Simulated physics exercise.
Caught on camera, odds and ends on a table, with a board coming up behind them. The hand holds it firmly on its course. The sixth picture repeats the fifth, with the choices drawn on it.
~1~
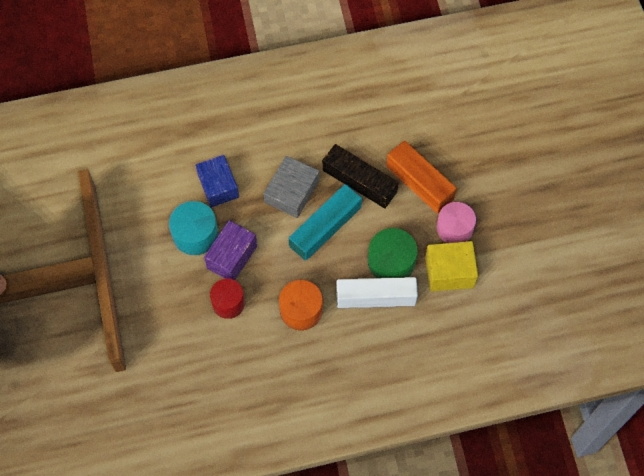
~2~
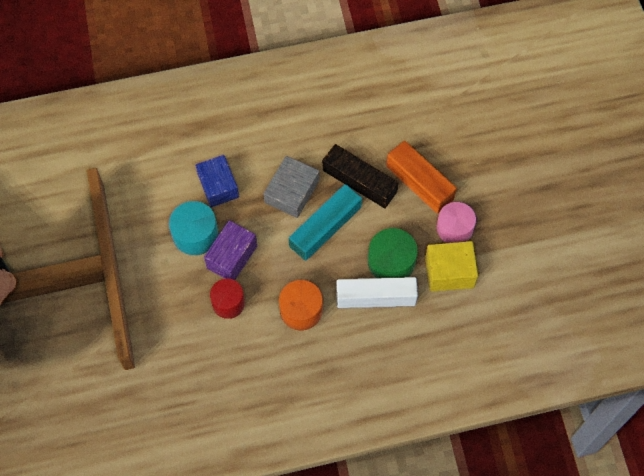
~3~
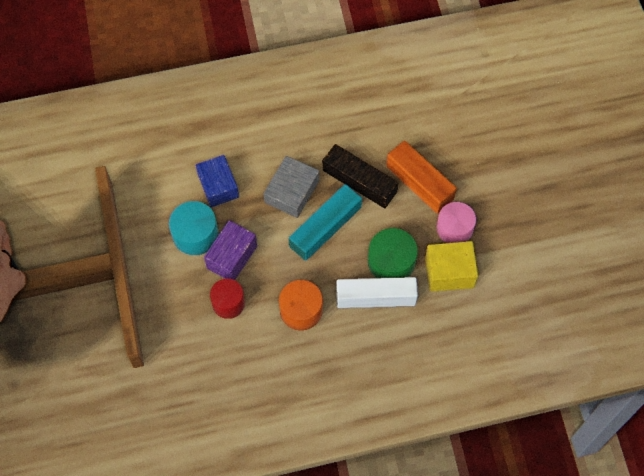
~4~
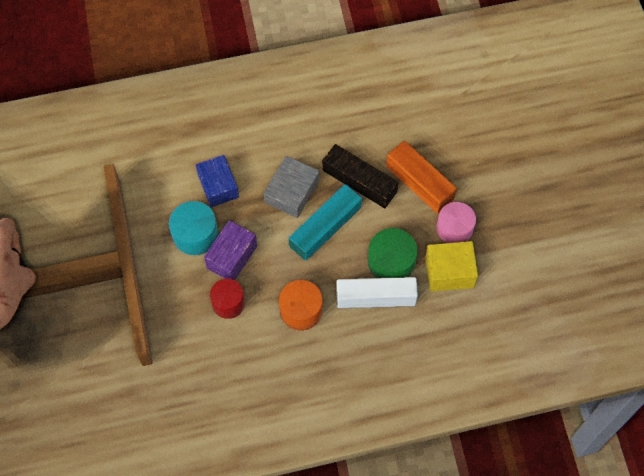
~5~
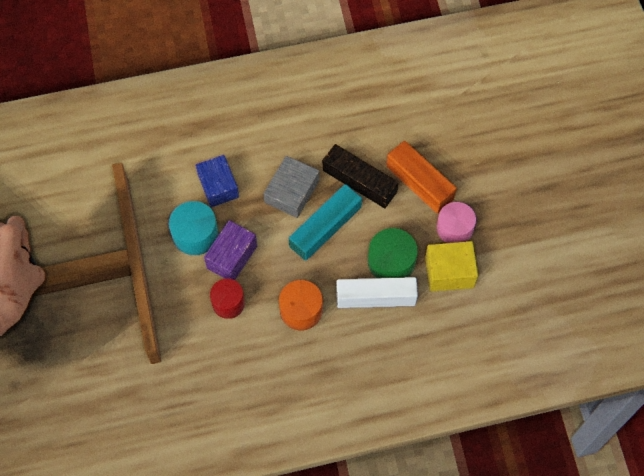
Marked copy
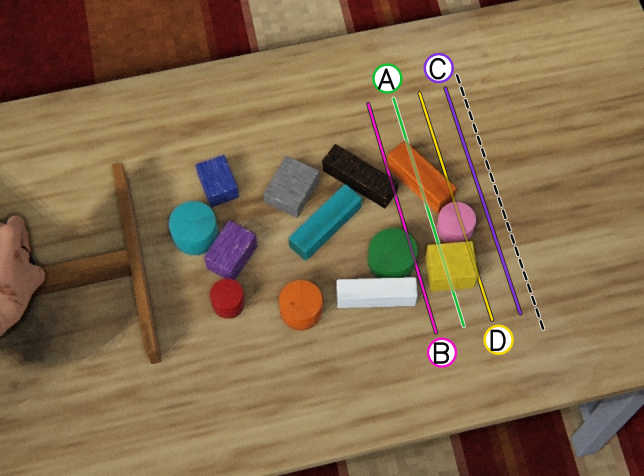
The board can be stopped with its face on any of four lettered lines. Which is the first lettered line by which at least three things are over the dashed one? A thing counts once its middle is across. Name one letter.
At A, and not before.
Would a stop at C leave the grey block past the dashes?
Yes.
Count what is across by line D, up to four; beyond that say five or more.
It has five or more across.
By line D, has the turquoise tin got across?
No.
On the copy, A at (427, 207); B at (401, 213); C at (481, 195); D at (454, 201); the dashed line at (497, 193).
On A. First, board (240, 231); pink tin (456, 224); yellow block (451, 267); none across.
Then, board (345, 208); yellow block (498, 251); orange stick (468, 165); none across.
Finally, board (425, 191); orange stick (544, 148); black bar (501, 131); four across.
By contrast, B gets only one across; C gets nine across, but is farther than needed; D gets six across, but is farther than needed.
